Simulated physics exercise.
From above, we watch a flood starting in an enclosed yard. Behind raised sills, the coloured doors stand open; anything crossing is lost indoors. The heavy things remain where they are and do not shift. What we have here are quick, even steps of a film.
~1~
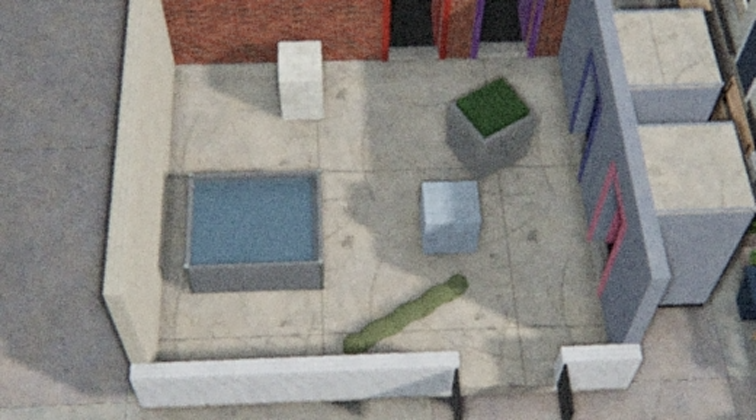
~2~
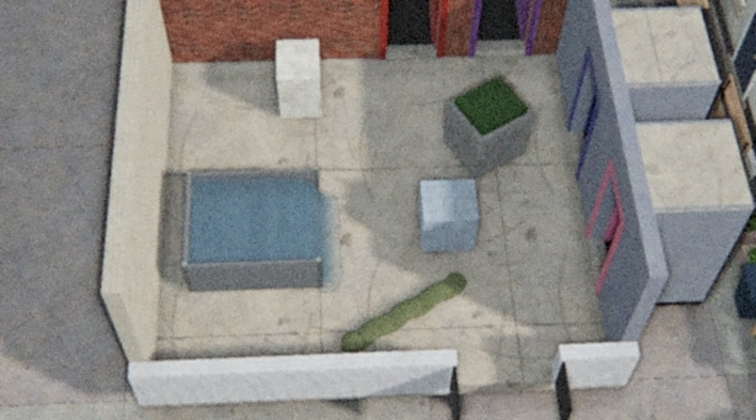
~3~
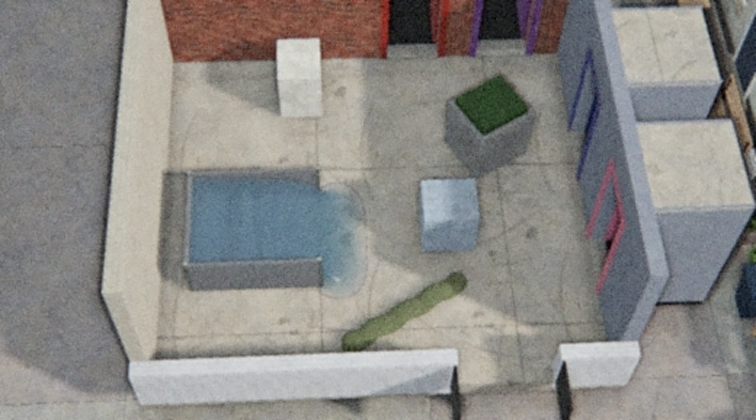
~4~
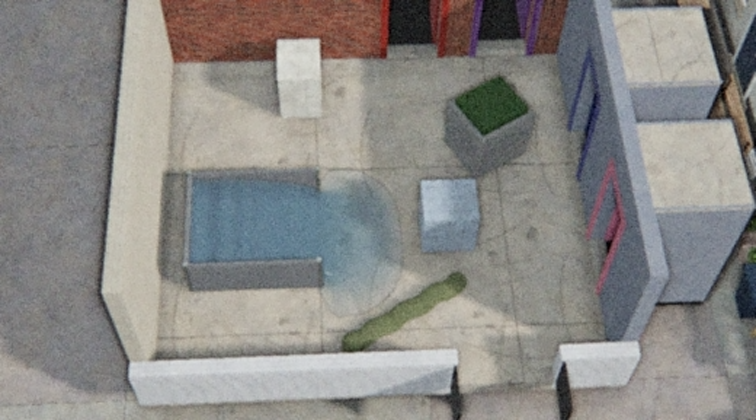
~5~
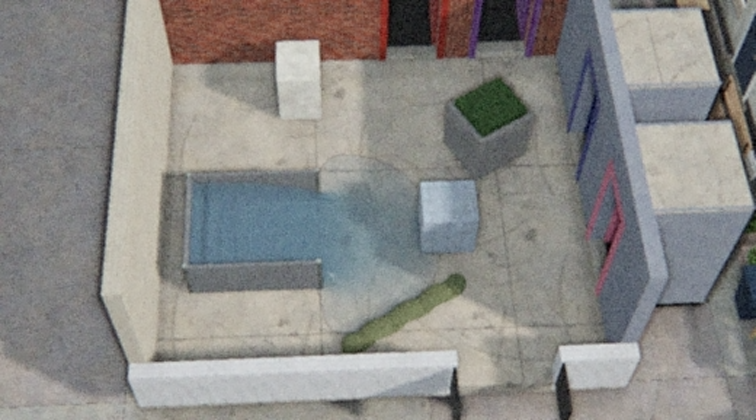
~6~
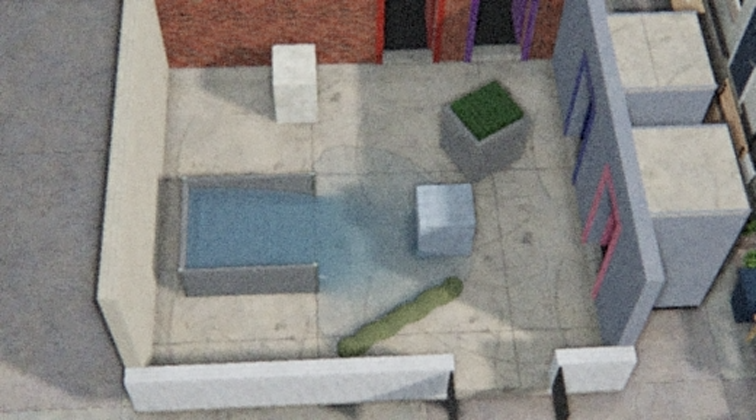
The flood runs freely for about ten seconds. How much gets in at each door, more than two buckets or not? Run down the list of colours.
The purple door never tops two buckets; the pink door tops two buckets; the blue door tops two buckets; the red door tops two buckets.
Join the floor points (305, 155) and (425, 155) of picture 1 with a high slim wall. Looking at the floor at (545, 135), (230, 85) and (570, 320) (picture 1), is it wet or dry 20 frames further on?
Results in sequence: Swamped / bone-dry / swamped.
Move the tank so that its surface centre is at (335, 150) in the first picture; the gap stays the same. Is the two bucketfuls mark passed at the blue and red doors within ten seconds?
Lab note - blue: Above the mark; red: Above the mark.
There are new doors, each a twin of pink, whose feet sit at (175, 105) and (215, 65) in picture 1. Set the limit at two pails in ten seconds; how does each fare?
Result: First undershoots, second undershoots.
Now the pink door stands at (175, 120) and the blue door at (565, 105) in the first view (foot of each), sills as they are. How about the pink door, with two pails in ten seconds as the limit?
As I see it, the pink door comes in lower.
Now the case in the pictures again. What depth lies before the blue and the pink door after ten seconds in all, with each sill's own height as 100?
I reckon it's around 240 and then 130 per cent.
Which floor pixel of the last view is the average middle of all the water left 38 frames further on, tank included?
At about (403, 216).
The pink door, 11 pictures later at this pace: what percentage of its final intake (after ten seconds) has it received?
Around 15 percent.
A moment on, water covers 30 % of the floor; the purple door not reached, the pink door wet at the sill, nothing in, the blue door not reached, the red door not reached.
Next, water covers 50 % of the floor; the purple door not reached, the pink door over two buckets in, the blue door under two buckets in, the red door not reached.
Then, water covers 60 % of the floor; the purple door wet at the sill, nothing in, the pink door far over two buckets in, the blue door under two buckets in, the red door over two buckets in.
Later, water covers 80 % of the floor; the purple door wet at the sill, nothing in, the pink door far over two buckets in, the blue door over two buckets in, the red door far over two buckets in.
In the end, water covers 90 % of the floor; the purple door wet at the sill, nothing in, the pink door far over two buckets in, the blue door far over two buckets in, the red door far over two buckets in.
